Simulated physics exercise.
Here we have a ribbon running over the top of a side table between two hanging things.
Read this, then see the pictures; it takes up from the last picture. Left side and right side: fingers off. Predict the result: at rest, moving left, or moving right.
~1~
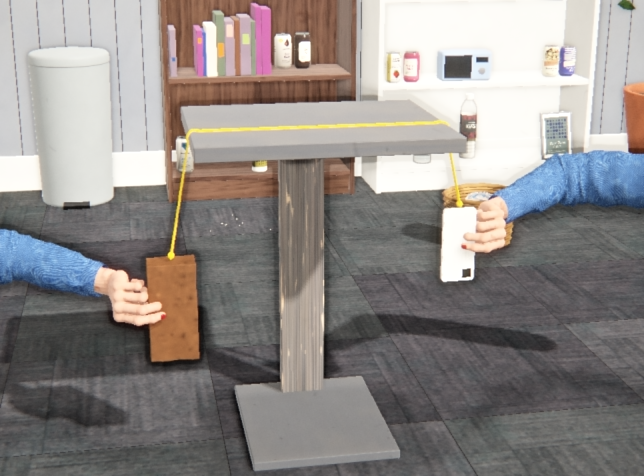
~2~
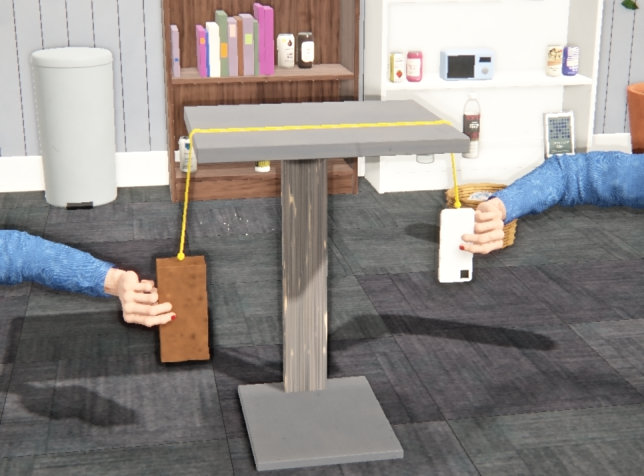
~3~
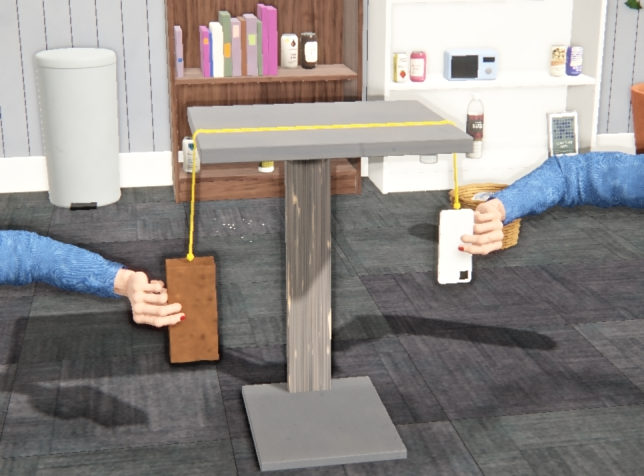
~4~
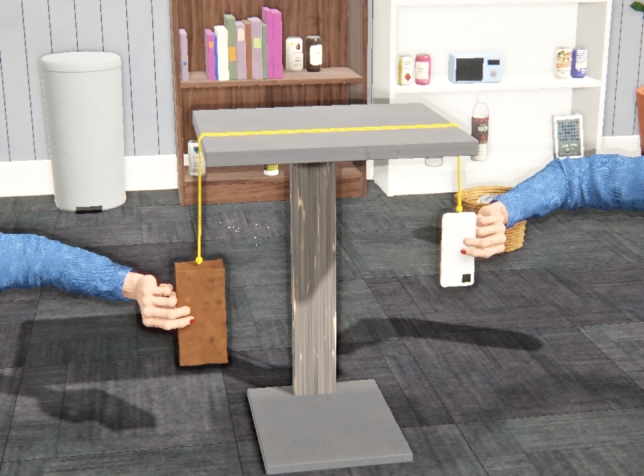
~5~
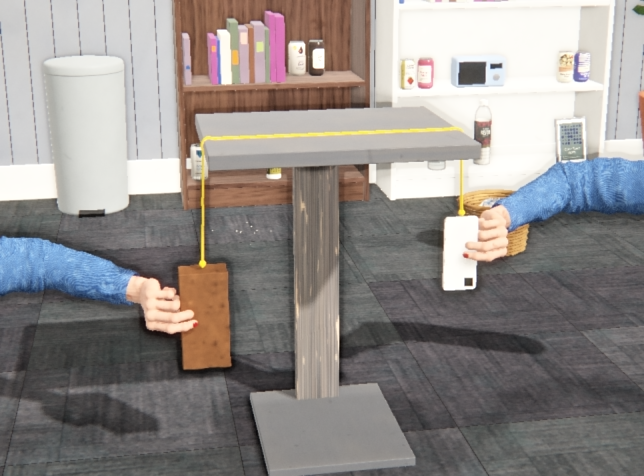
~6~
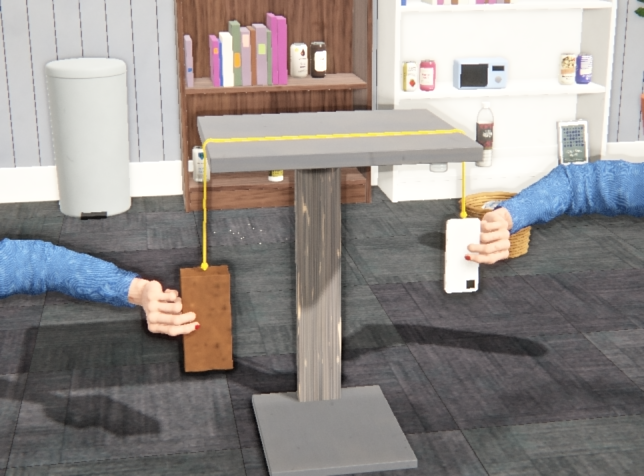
Moving left.
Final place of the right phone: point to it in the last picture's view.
I'd expect it to end up around (498, 154).
Then, 0.30 s past the final frame, left brick lower near (210, 364); right phone higher near (460, 209).
Then, 0.52 s past the final frame, left brick lower near (216, 394); right phone higher near (499, 150).
Then, 1.16 s past the final frame, left brick lower near (213, 395); right phone higher near (498, 154).
When it is over, left brick lower near (213, 395); right phone higher near (498, 154). The ribbon goes down on the left.
